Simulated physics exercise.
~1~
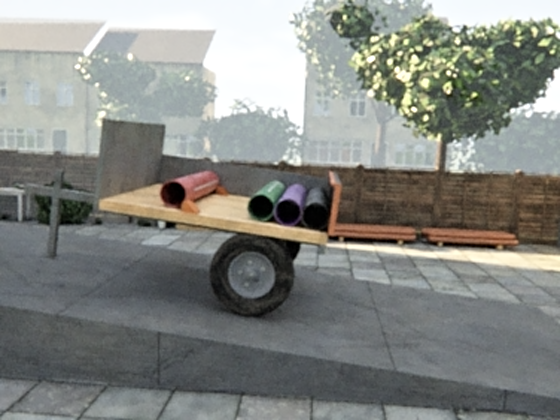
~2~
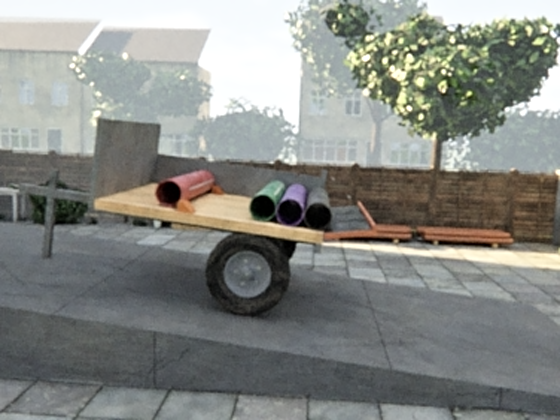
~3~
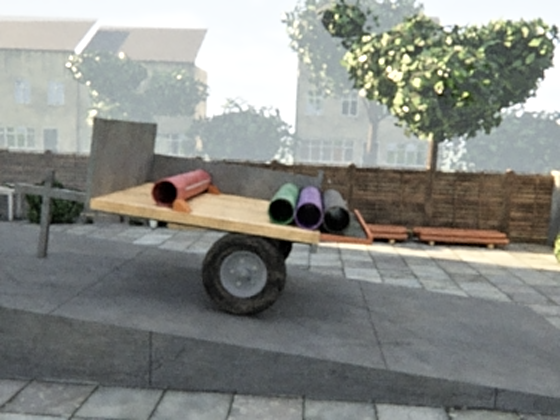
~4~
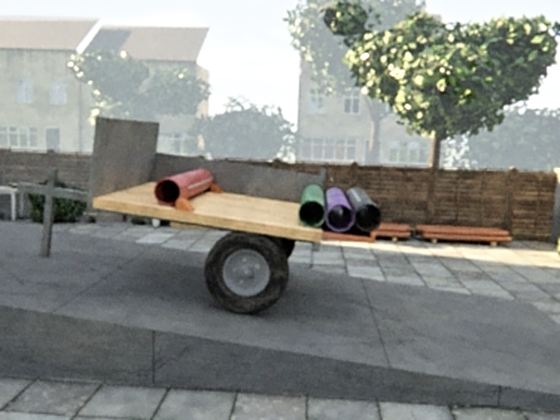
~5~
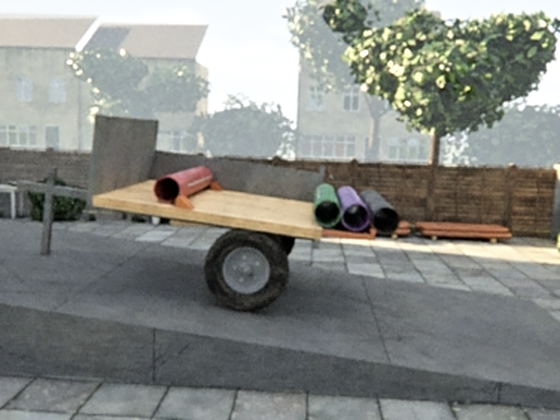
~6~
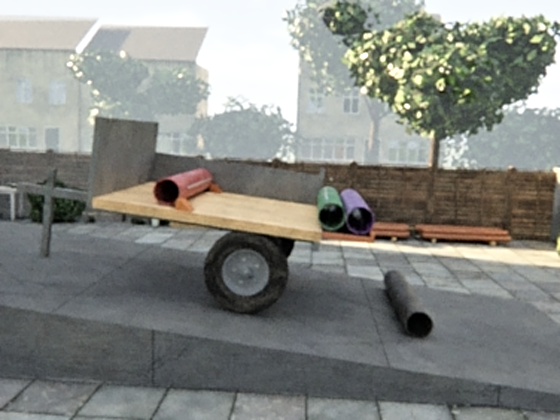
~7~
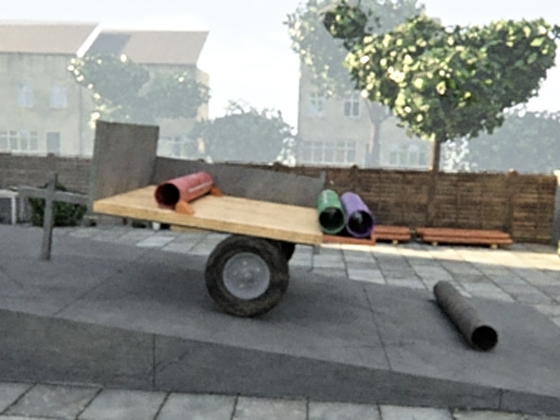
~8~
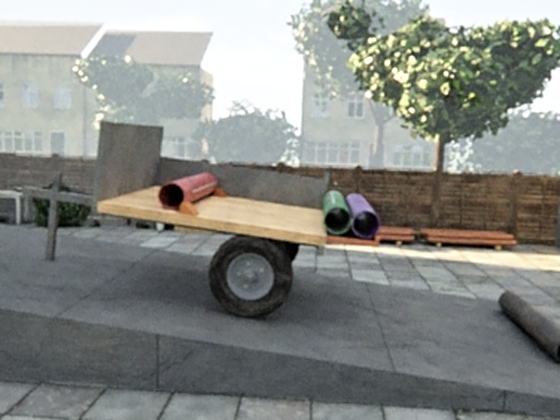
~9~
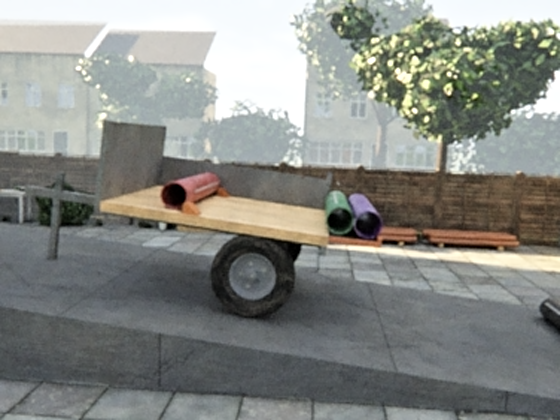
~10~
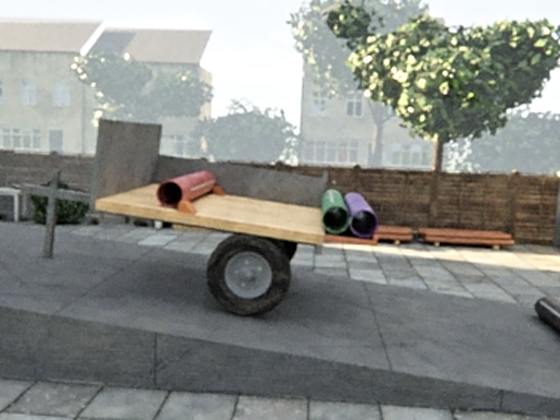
At the start, a flat wooden trailer stands on a paved slope with a red pipe resting against an orange chock, while green, purple and black pipes sit together against the upright tailgate at the right. The tailgate swings down to the right, and the three pipes roll after it onto the lowered gate. The black pipe drops off the end onto the paving and rolls away to the right, almost out of view. The green and purple pipes stay side by side on the gate, and the red one remains on the bed.
